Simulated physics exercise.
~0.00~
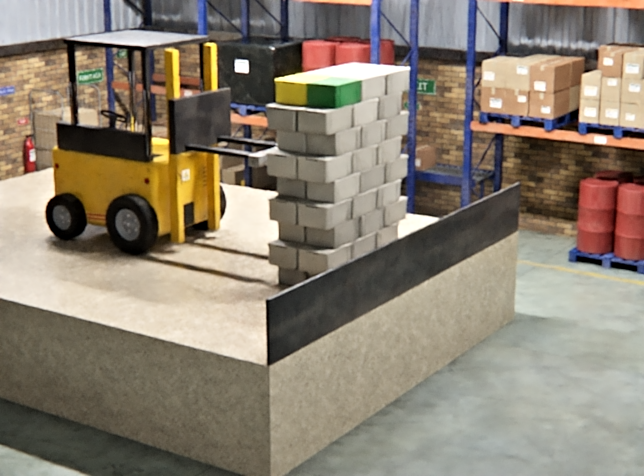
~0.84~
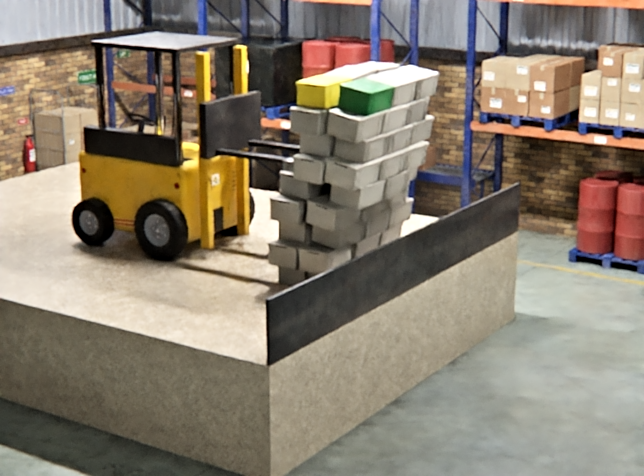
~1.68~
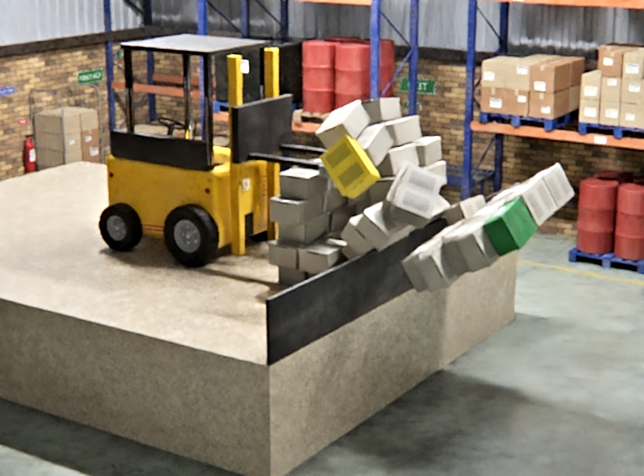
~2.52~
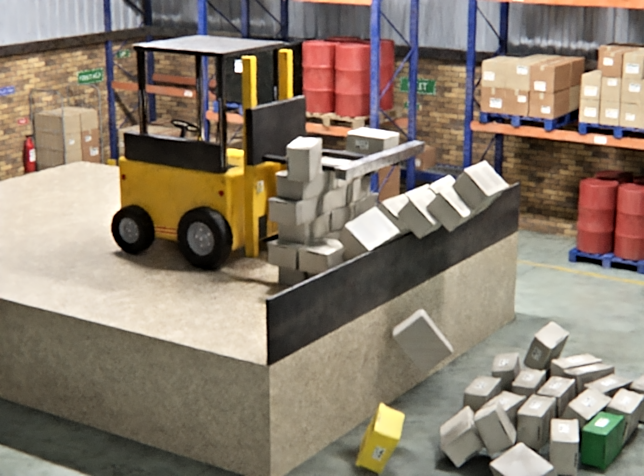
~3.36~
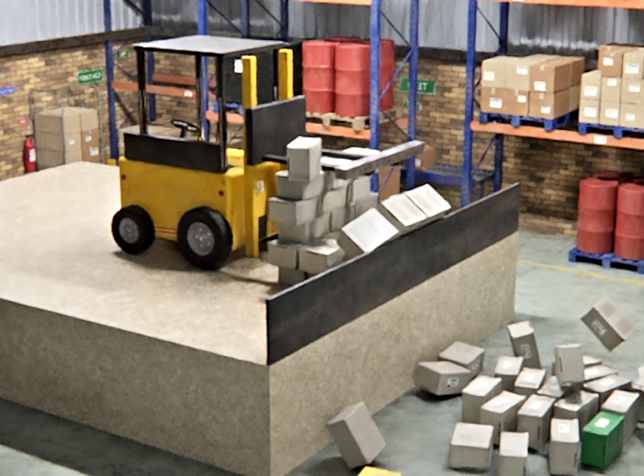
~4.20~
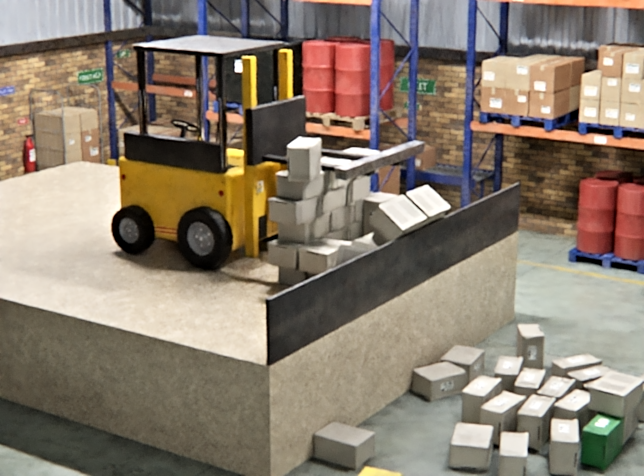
A yellow forklift stands on a raised platform in a brick-walled warehouse, seen from a fixed, slightly high view, with orange and blue racks, cartons and red drums behind. To its right, a tall stack of grey totes, topped by one yellow and one green, rises beside a low black board along the edge. The forklift rolls right and pushes a beam into the stack, which leans and topples over the board. Grey totes tumble to the floor with the coloured pair, while the forklift stops. Part of the stack remains above, with a scattered heap below.
